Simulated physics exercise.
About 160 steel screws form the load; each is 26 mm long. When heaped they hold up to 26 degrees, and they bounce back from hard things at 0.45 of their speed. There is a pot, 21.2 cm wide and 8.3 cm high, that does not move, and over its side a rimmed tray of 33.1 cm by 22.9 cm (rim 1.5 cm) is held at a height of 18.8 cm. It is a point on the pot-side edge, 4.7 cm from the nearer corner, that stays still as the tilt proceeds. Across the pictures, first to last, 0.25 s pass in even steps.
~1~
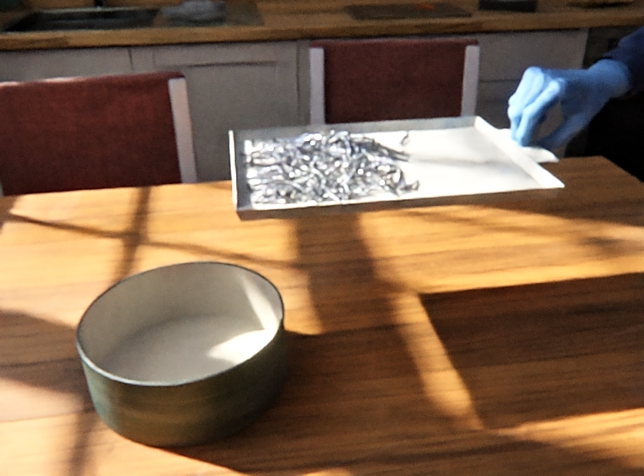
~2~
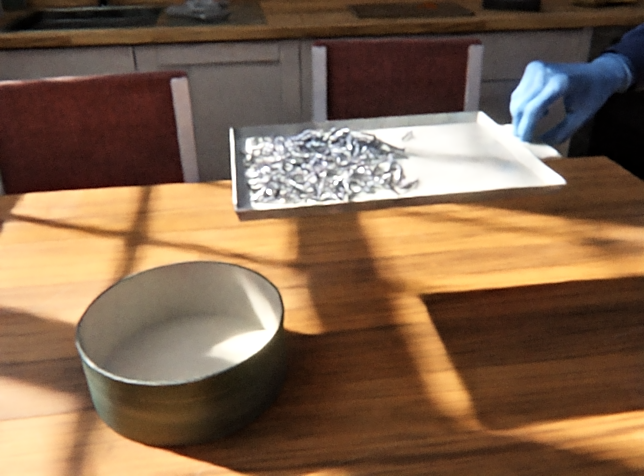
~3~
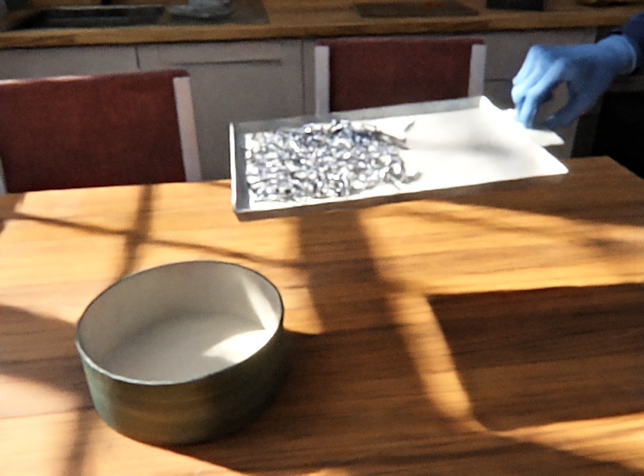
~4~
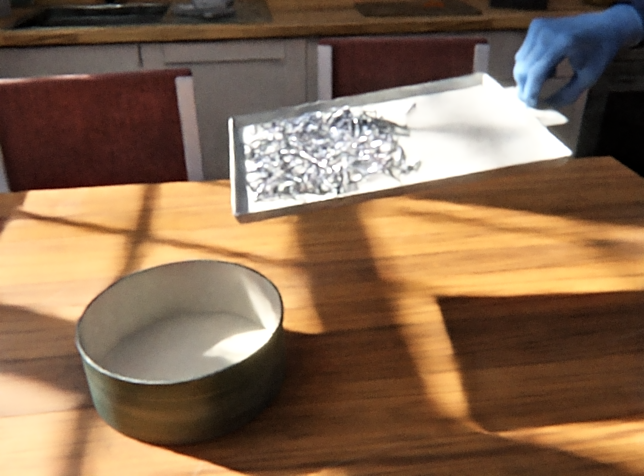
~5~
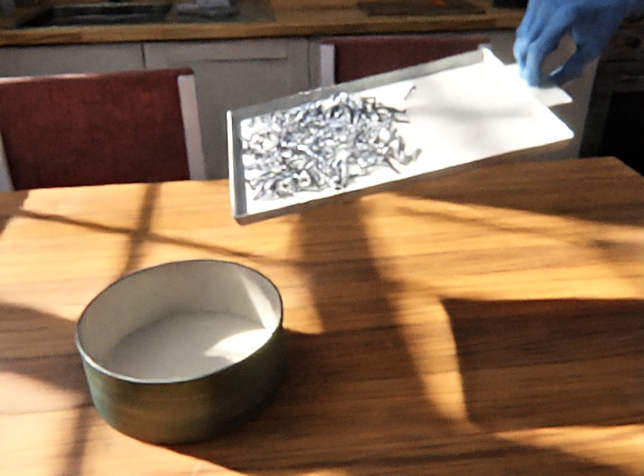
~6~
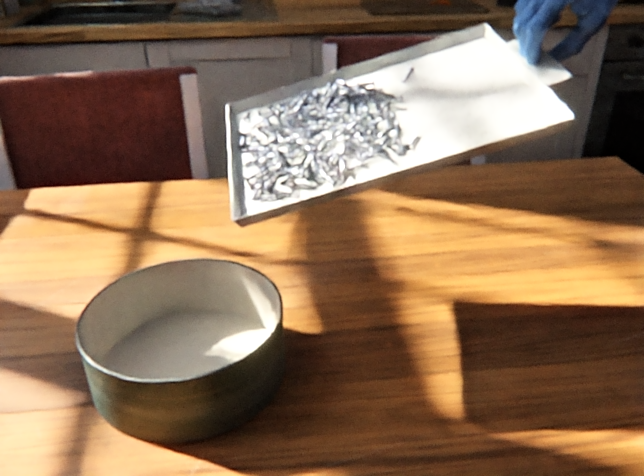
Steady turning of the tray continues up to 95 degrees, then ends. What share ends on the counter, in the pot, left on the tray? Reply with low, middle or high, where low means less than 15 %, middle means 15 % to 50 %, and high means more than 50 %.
My answer: Counter - low; pot - high; tray - low.
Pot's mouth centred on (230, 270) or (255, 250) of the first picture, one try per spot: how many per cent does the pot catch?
Spot one: Some 75 per cent; spot two: Some 5 per cent.
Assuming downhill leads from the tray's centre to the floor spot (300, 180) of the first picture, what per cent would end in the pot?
The share would be about 75 percent.
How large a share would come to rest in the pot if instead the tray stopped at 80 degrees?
It would land at about 100 percent.
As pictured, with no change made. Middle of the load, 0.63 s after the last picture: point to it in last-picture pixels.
At that time the load is centred around (212, 298).
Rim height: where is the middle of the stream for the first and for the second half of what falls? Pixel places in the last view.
It passes about (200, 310) first and (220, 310) afterwards.
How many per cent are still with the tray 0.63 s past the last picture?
About 25 per cent.
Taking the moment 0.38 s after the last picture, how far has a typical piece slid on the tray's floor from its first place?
I'd say close to 9 centimetres.
Then, 0.38 s after the last picture, tilt 56 degrees; the tray holds 100 %, the pot 0 %.
Then, 0.63 s after the last picture, tilt 81 degrees; the tray holds 25 %, the pot 50 %.
Then, 0.98 s after the last picture, tilt 95 degrees; the tray holds 0 %, the pot 100 %.
In the end, counter 0 %, pot 100 %, tray 0 %.
